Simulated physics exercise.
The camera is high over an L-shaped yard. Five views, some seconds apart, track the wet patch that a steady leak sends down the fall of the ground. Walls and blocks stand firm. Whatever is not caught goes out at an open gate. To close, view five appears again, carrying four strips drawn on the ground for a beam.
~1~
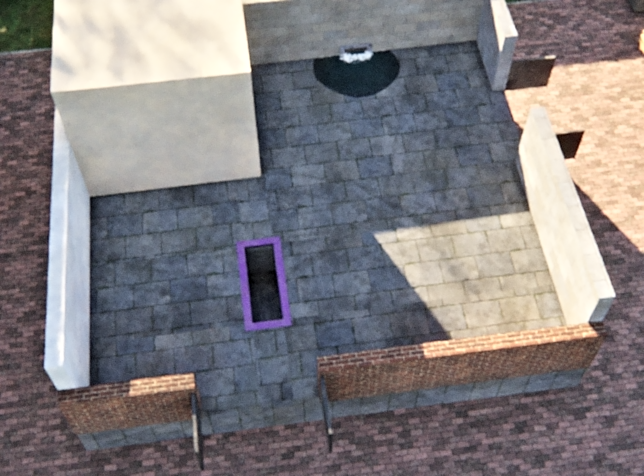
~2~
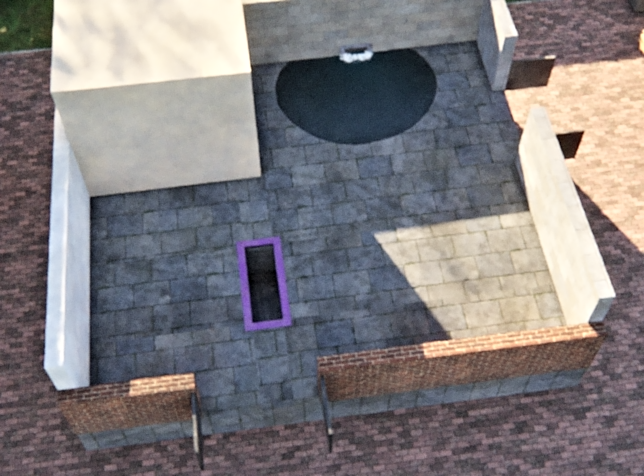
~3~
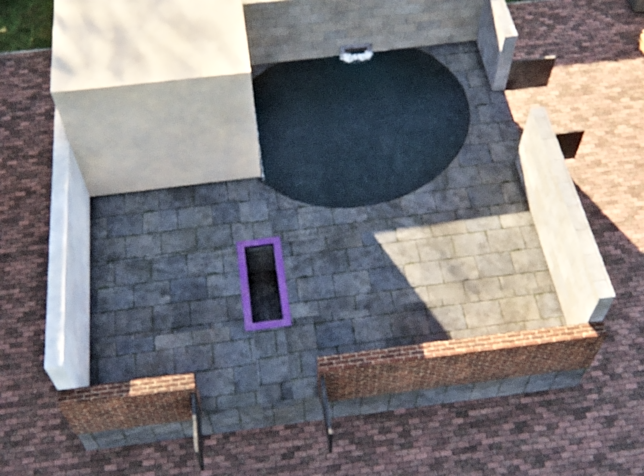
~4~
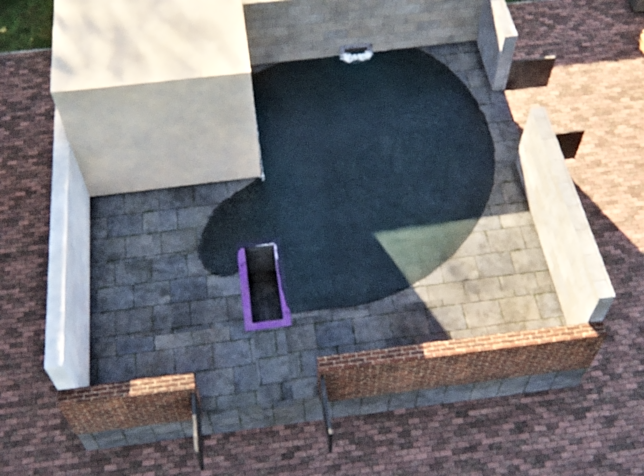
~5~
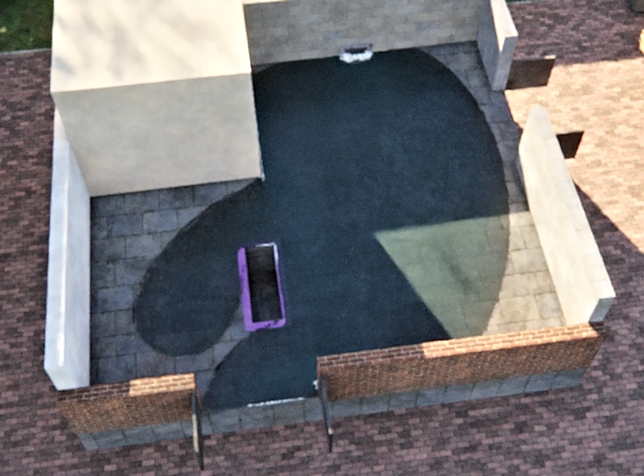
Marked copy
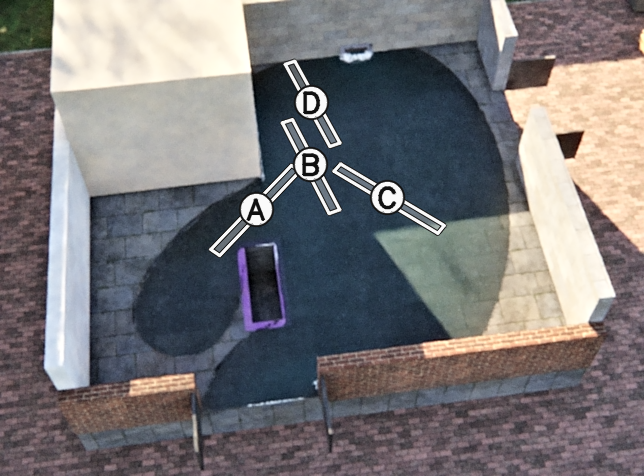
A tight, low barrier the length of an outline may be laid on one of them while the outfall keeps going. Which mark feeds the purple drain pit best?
C.
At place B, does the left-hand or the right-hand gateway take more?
The left one.
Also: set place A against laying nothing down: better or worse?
Place A is worse.
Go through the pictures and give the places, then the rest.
The first picture shows outfall at (356, 50); purple drain pit at (263, 282); open gate at (259, 389); open gate at (503, 125); 3 % of the ground under water, visible out to (389, 83); purple drain pit still dry.
In the second picture, 13 % of the ground under water, visible out to (356, 140); purple drain pit still dry.
In the third picture, 28 % of the ground under water, visible out to (334, 203); purple drain pit still dry.
In the fourth picture, 48 % of the ground under water, visible out to (311, 304); purple drain pit taking water.
In the fifth picture, 66 % of the ground under water, visible out to (170, 343); purple drain pit taking water.
In white, A from (215, 252) to (295, 168); B from (287, 121) to (334, 211); C from (337, 167) to (441, 229); D from (290, 62) to (334, 144).
For place A, about 22 % of the stream goes into the purple drain pit, about 77 % out by the gates.
For place B, about 21 % of the stream goes into the purple drain pit, about 78 % out by the gates.
For place C, about 33 % of the stream goes into the purple drain pit, about 66 % out by the gates.
For place D, about 18 % of the stream goes into the purple drain pit, about 81 % out by the gates.
